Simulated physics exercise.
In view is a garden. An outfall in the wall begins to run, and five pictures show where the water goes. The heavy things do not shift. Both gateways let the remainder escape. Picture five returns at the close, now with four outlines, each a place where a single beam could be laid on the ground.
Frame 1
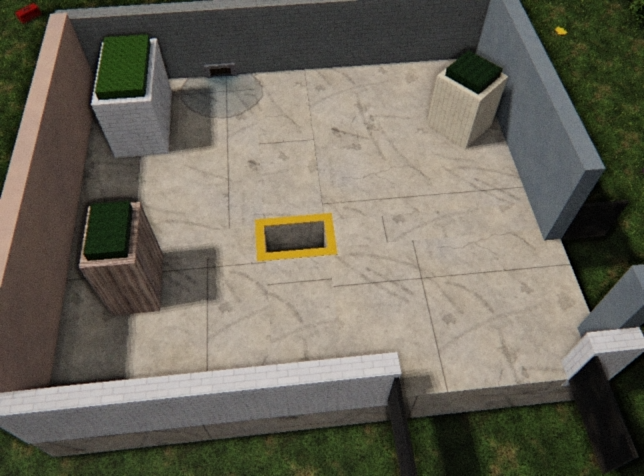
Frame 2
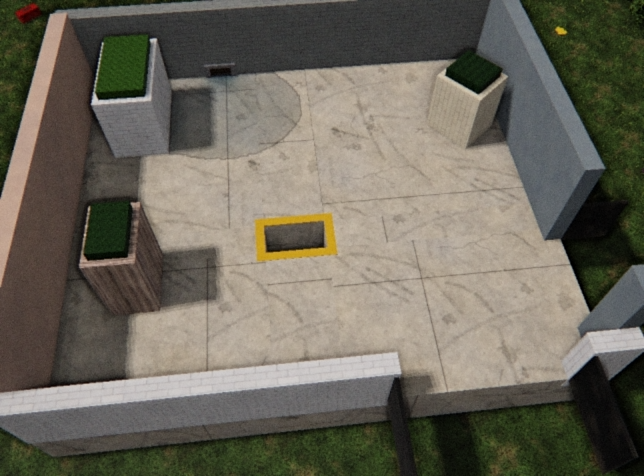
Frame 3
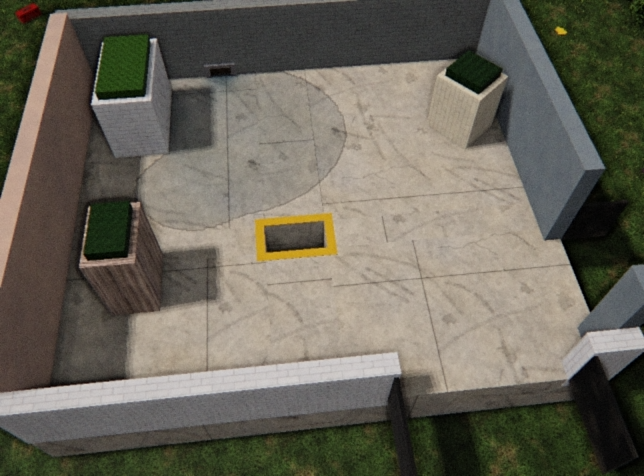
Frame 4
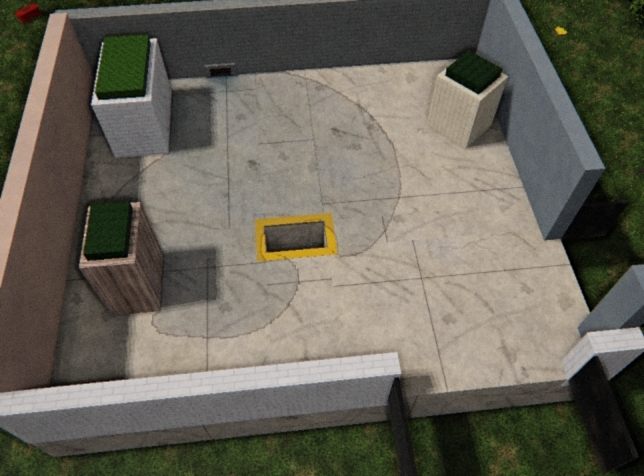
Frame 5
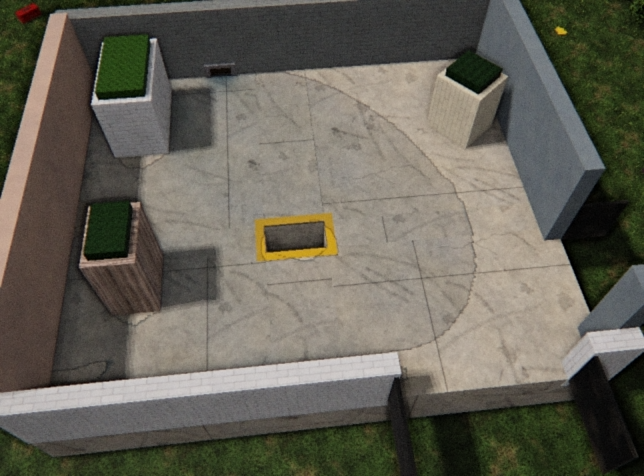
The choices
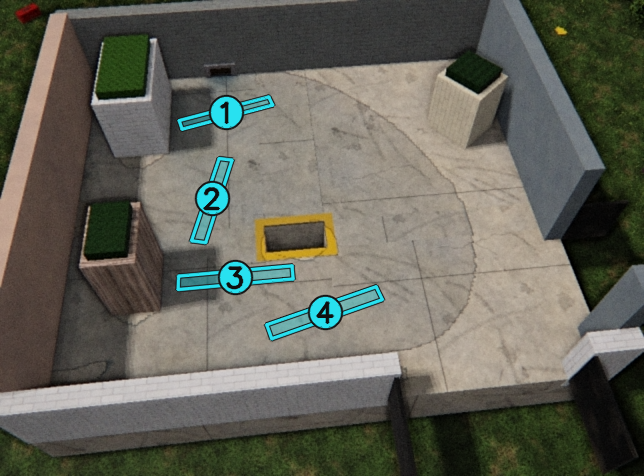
Dark wet patch spreading from an opening in the back wall across a walled garden's paving, surrounding a yellow-edged gully.
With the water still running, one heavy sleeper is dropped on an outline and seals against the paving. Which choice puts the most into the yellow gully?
3.
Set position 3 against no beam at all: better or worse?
It is better.
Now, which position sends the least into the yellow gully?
It is 1.
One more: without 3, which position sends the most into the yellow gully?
4 it is.
On the marked copy, 1 from (180, 124) to (270, 100); 2 from (198, 241) to (225, 159); 3 from (178, 282) to (292, 272); 4 from (269, 331) to (379, 293).
For position 1, about 12 % of the stream goes into the yellow gully, about 86 % out by the gates.
For position 2, about 23 % of the stream goes into the yellow gully, about 76 % out by the gates.
For position 3, about 54 % of the stream goes into the yellow gully, about 45 % out by the gates.
For position 4, about 35 % of the stream goes into the yellow gully, about 64 % out by the gates.
